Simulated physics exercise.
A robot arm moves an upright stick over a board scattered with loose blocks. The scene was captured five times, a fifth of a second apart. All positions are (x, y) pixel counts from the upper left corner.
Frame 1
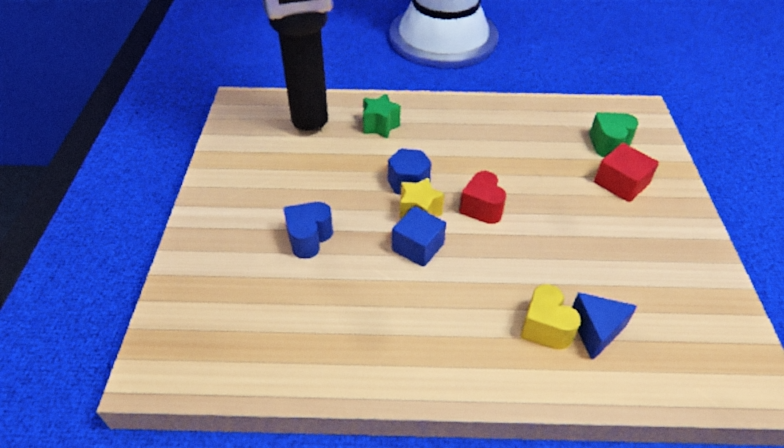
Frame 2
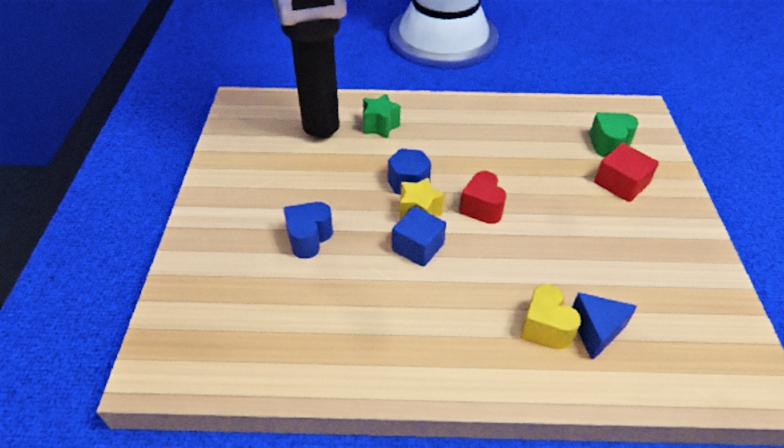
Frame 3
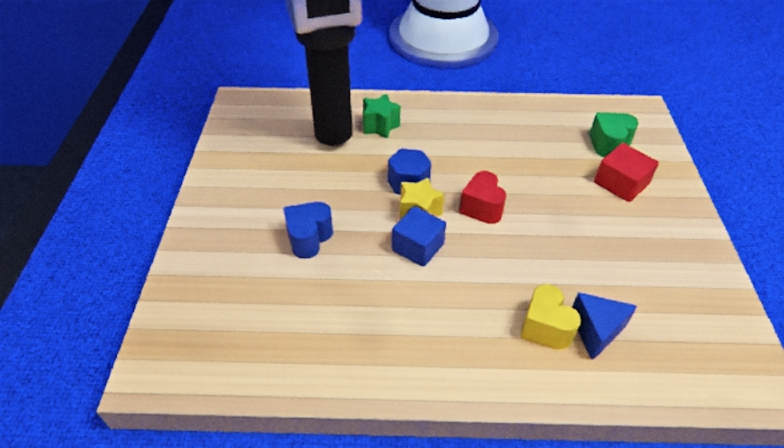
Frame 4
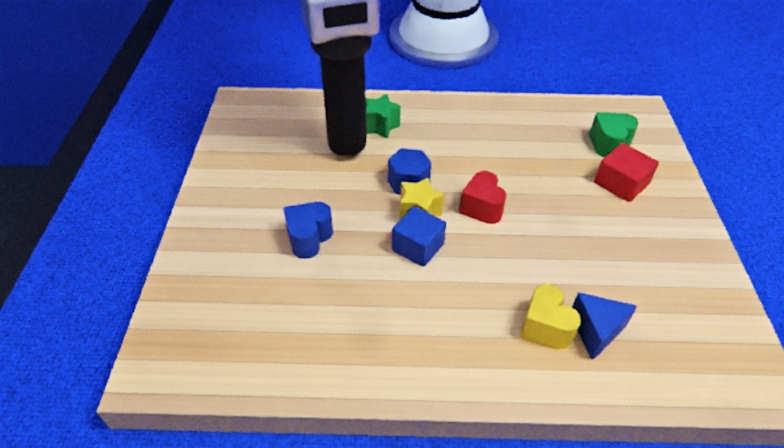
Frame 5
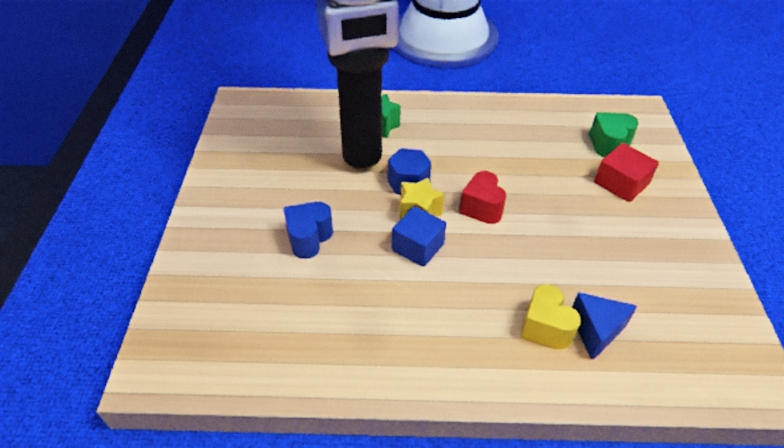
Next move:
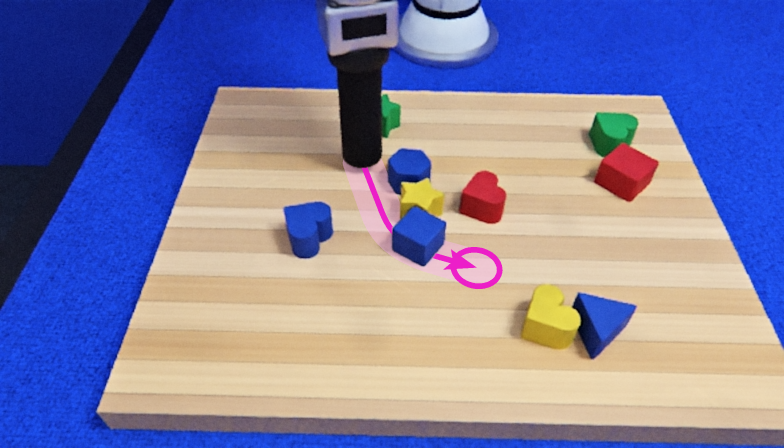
A robot arm moves its black stick right and nearer, partly covering the green star.
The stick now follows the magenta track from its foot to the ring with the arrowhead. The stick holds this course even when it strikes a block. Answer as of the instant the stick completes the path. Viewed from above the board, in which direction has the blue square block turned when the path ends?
It goes round the way clock hands do.
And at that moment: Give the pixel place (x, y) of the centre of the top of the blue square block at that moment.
At roughly (507, 280).
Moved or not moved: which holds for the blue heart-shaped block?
By the last moment of the path, the blue heart-shaped block has stayed put.
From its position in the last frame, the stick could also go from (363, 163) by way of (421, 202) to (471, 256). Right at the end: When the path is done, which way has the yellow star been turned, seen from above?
From above, the yellow star will be seen to turn clockwise.
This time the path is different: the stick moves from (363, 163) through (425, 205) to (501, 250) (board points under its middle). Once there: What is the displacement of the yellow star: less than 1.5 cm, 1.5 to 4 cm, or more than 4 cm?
Shift: Over 4 cm.
Drawn move, from (363, 163) through (379, 204) and (411, 246) to (476, 268).
The first path, step by step. One third of the way, stick at (379, 198); blue six-sided block at (417, 165), turned 30° anticlockwise.
Two thirds of the way, stick at (413, 239); blue six-sided block at (417, 165), turned 30° anticlockwise; blue square block at (448, 248); yellow star at (431, 197), turned 55° anticlockwise.
At the end, stick at (478, 260); blue heart-shaped block still; green star still; blue six-sided block at (417, 165), turned 30° anticlockwise; blue square block at (507, 280), turned 40° clockwise; yellow star at (432, 197), turned 60° anticlockwise.
